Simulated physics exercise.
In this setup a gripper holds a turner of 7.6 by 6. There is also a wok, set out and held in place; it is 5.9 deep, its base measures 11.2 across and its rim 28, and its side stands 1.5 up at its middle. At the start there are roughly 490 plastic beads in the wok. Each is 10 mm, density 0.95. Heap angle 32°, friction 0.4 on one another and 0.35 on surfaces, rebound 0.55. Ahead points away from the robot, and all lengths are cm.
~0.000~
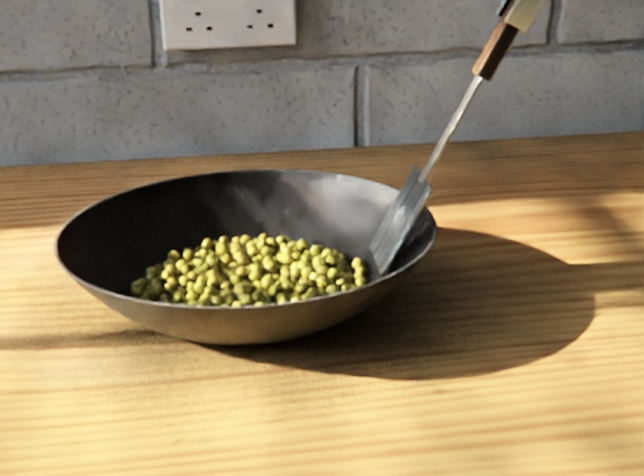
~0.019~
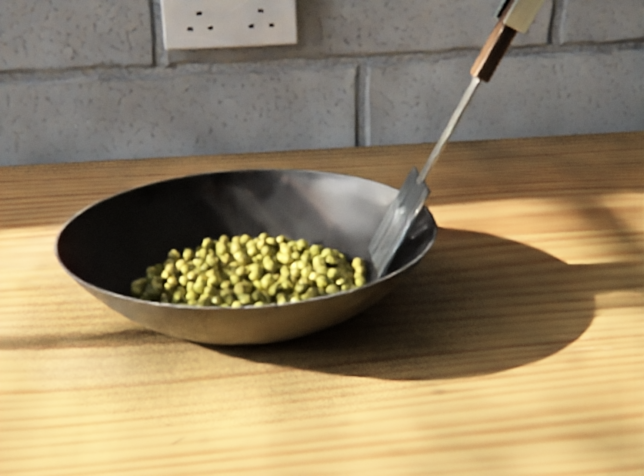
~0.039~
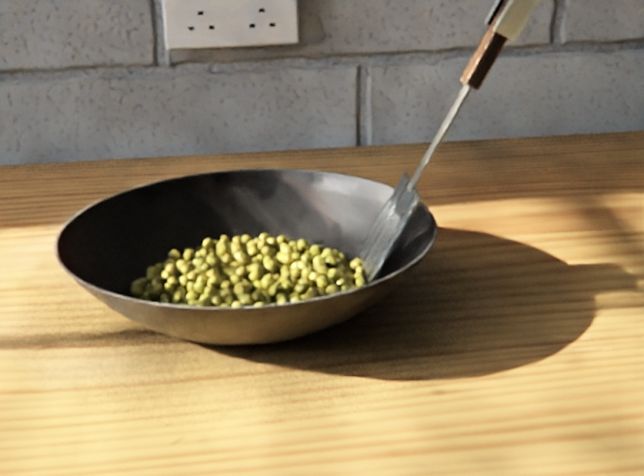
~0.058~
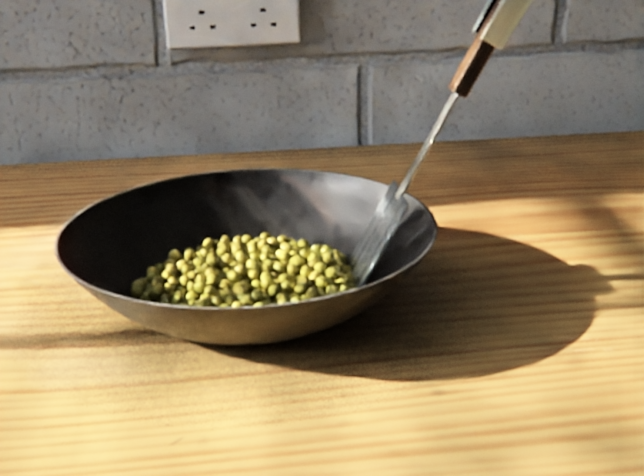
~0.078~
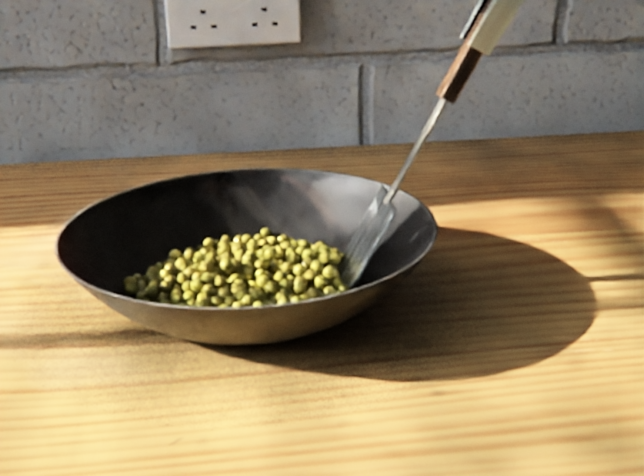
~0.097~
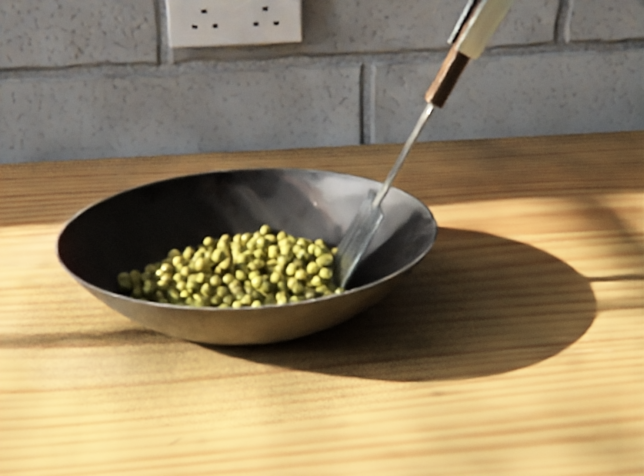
A turner slides left down inside the dark wok and pushes the green beads leftward.
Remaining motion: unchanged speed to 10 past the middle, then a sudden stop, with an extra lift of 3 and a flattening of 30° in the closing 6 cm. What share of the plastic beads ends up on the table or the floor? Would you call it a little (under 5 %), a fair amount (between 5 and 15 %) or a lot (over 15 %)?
A little, under 5 %.
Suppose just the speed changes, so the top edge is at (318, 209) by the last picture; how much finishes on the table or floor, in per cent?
Estimate: Close to 20 %.
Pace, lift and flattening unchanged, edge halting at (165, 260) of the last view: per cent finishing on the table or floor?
Approximately 0 per cent, I reckon.
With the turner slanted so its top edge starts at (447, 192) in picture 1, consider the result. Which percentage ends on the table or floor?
Some 5 per cent.
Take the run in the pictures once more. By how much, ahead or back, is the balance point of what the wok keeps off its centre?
Some 3.5 cm ahead of the centre.
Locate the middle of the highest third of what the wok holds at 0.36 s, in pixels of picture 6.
It is centred close to (136, 265).
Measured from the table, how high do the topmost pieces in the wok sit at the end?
5.0 cm.
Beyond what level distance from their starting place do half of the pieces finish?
Somewhere near 3 centimetres, I reckon.
After 0.23 s, sloping 61°, highest piece 4 above the table; 494 in the wok.
After 0.36 s, sloping 51°, highest piece 5 above the table; 494 in the wok.
After 0.62 s, sloping 31°, highest piece 6 above the table; 481 in the wok, 9 on the table or floor, 4 on the blade or in flight.
After 1.67 s, sloping 31°, highest piece 5 above the table; 481 in the wok, 13 on the table or floor.
In the end, 481 in the wok, 13 on the table or floor. That is 3 % on the table or floor.
